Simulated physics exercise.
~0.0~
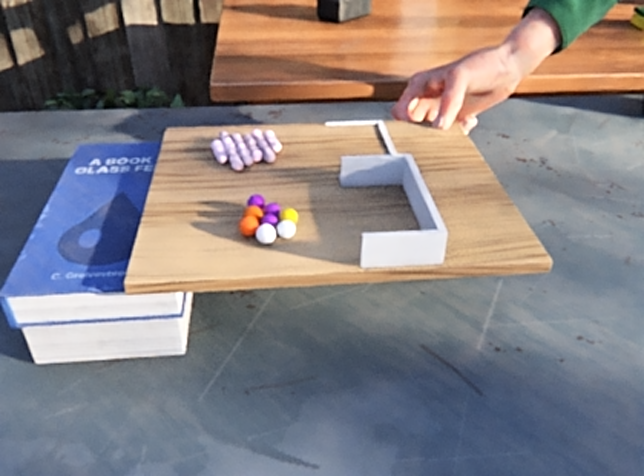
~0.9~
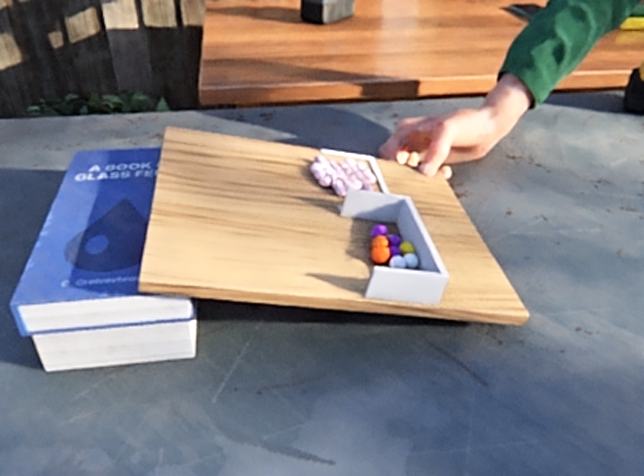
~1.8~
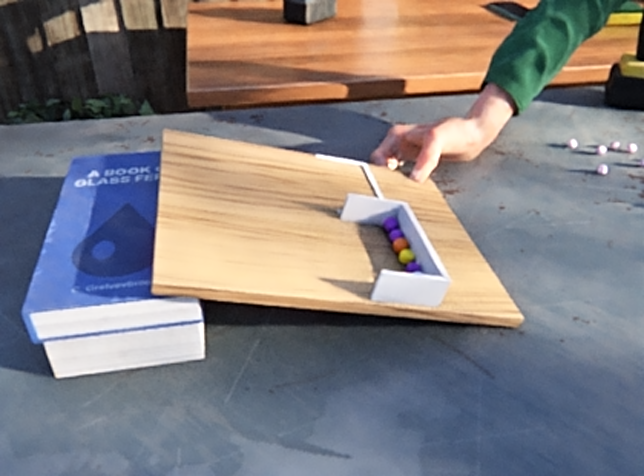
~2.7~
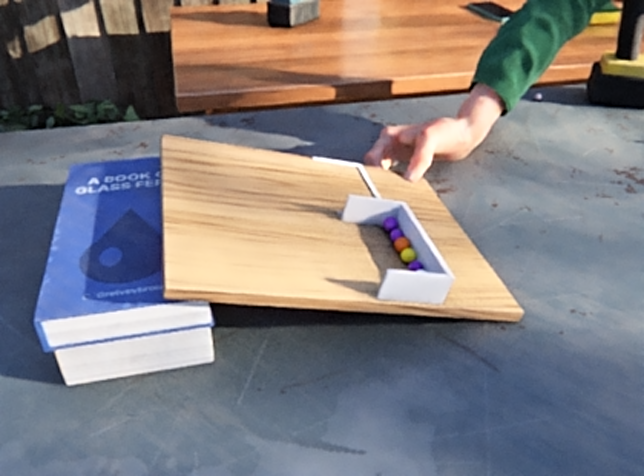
A hand lowers the board's free end, and colourful balls gather behind a white fence while pale pieces slide away.
